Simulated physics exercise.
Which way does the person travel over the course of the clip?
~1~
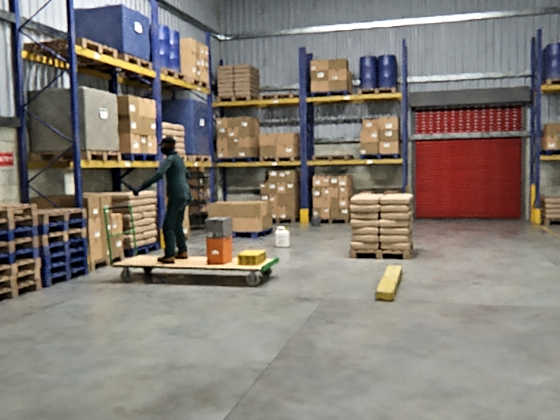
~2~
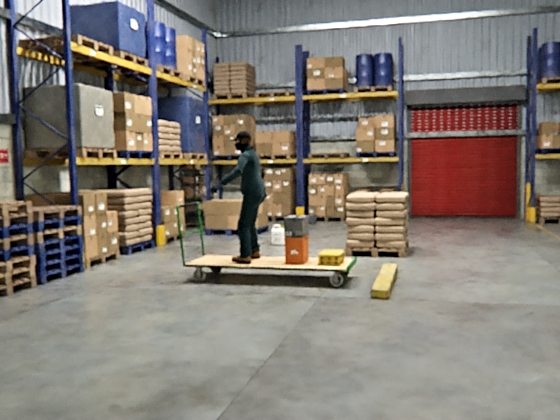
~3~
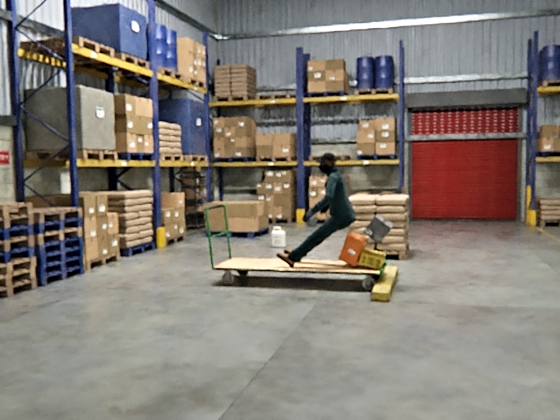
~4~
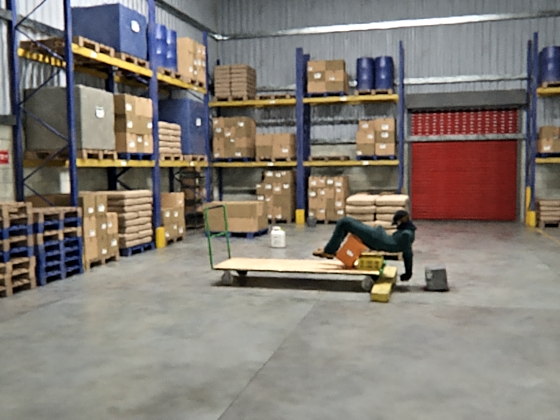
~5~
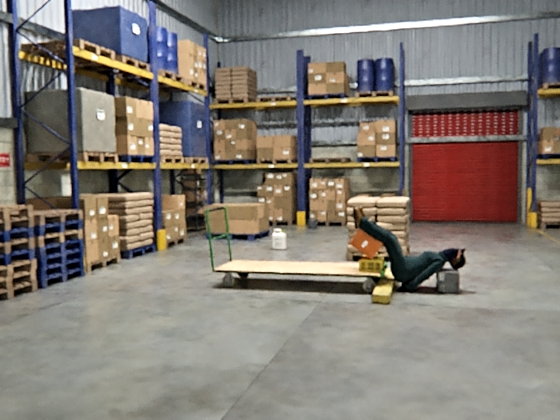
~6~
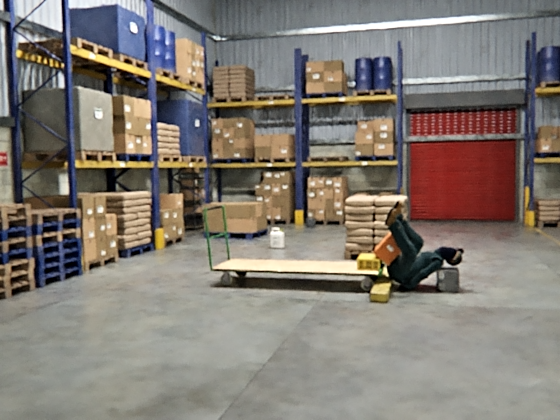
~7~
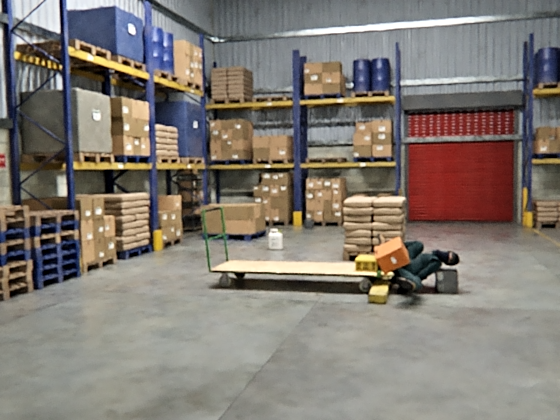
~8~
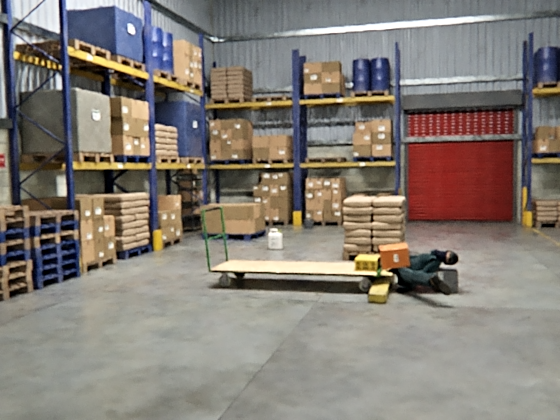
The person travels to the right, first riding on the trolley and then tumbling over its front end.
